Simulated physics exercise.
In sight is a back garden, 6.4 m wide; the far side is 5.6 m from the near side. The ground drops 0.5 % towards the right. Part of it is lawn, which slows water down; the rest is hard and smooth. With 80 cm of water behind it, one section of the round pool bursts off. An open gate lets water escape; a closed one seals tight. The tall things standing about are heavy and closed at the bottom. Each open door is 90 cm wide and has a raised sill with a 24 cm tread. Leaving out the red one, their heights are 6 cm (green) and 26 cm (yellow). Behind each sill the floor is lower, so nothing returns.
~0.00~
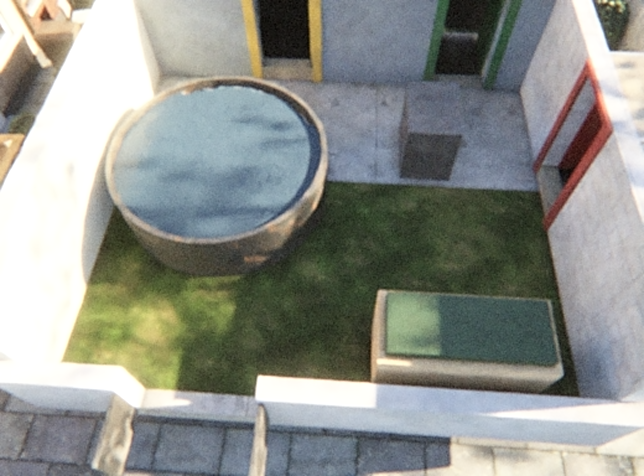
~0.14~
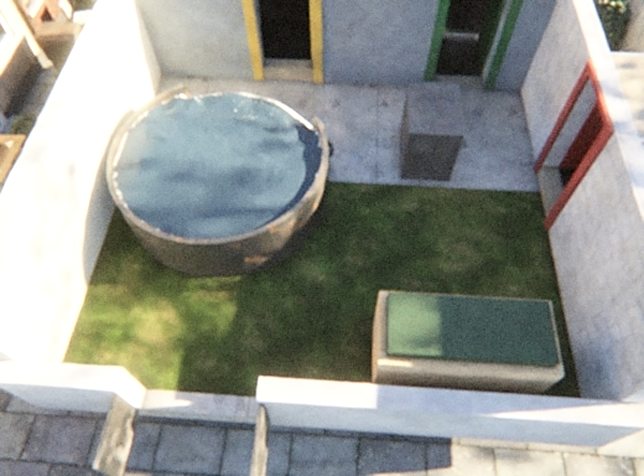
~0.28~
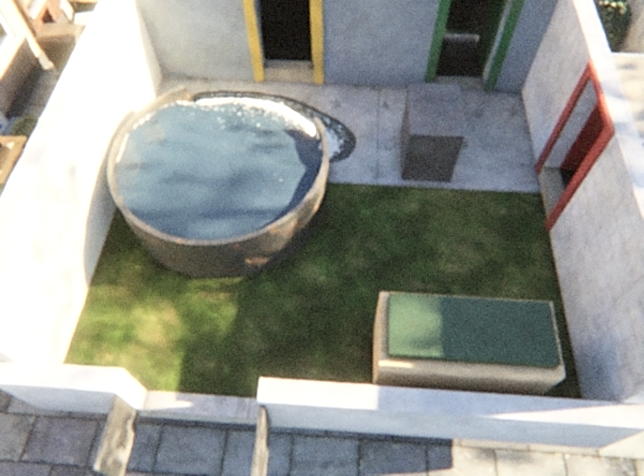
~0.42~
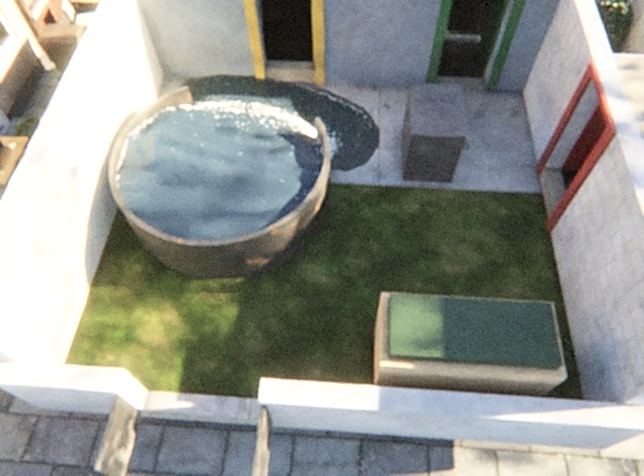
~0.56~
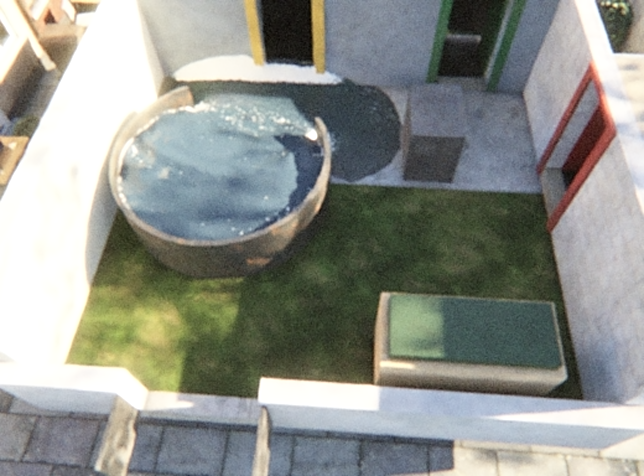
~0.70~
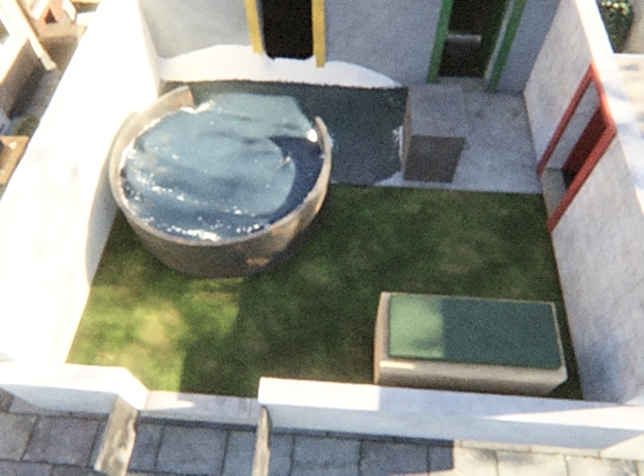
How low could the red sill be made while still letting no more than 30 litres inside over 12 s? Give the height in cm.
It would have to be roughly 12 cm high.
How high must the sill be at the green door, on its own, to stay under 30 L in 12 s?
Roughly 27 cm at green.
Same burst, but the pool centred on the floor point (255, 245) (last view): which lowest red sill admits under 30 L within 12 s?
Some 13.0 cm.
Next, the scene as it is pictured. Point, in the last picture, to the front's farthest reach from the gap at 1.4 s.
Near (519, 92).
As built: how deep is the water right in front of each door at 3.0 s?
Depths in cm: Green 21, yellow 36, red 16.
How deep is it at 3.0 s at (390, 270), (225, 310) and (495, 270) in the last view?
Roughly 0, 0 and 3 cm, in turn.
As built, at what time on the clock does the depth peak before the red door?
Around 10.0 s.
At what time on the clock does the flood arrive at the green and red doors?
Green 1.0 s, red 2.0 s.
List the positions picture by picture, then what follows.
In the first picture, the round pool at (218, 154) is whole and still, 80 cm deep; the red door at (567, 152) is dry.
In the second picture, the front is at a hidden place, 0.3 m from the gap on the far side; 0.5 m2 of floor is wet, 80 cm left at the back.
In the third picture, the front is at a hidden place, 0.8 m from the gap on the far side; 1.9 m2 of floor is wet, 80 cm left at the back.
In the fourth picture, the gap is on the far side, the front 1.2 m out at (363, 111); the back of the round pool holds 80 cm.
In the fifth picture, water pours out on the far side and has run 1.7 m, to (384, 98); about 11 cm deep outside, 80 cm at the back.
In the sixth picture, the gap is on the far side, the front 2.2 m out at (402, 87); the back of the round pool holds 77 cm; the red door at (571, 155), 4.5 m from the gap, is still 2.2 m from the nearest water.
After 1.4 s water covers 30 % of the floor, deepest (60 cm) near (304, 83); it has not reached the red door.
After 3.0 s water covers 55 % of the floor, deepest (56 cm) near (153, 144); 16 cm at the red door, 0 litres in over its 21 cm sill.
After 12.0 s water covers 100 % of the floor, deepest (17 cm) near (488, 90); 14 cm at the red door, 0 litres in over its 21 cm sill.
At the red door as built, the water arrived by 2.1 s and peaked near 18 cm at 9.8 s.
With a sill of 10.5 cm, 55 litres would have come in within the 12 s; with 14 cm, 12 litres. So under 30 litres takes about 12 cm.
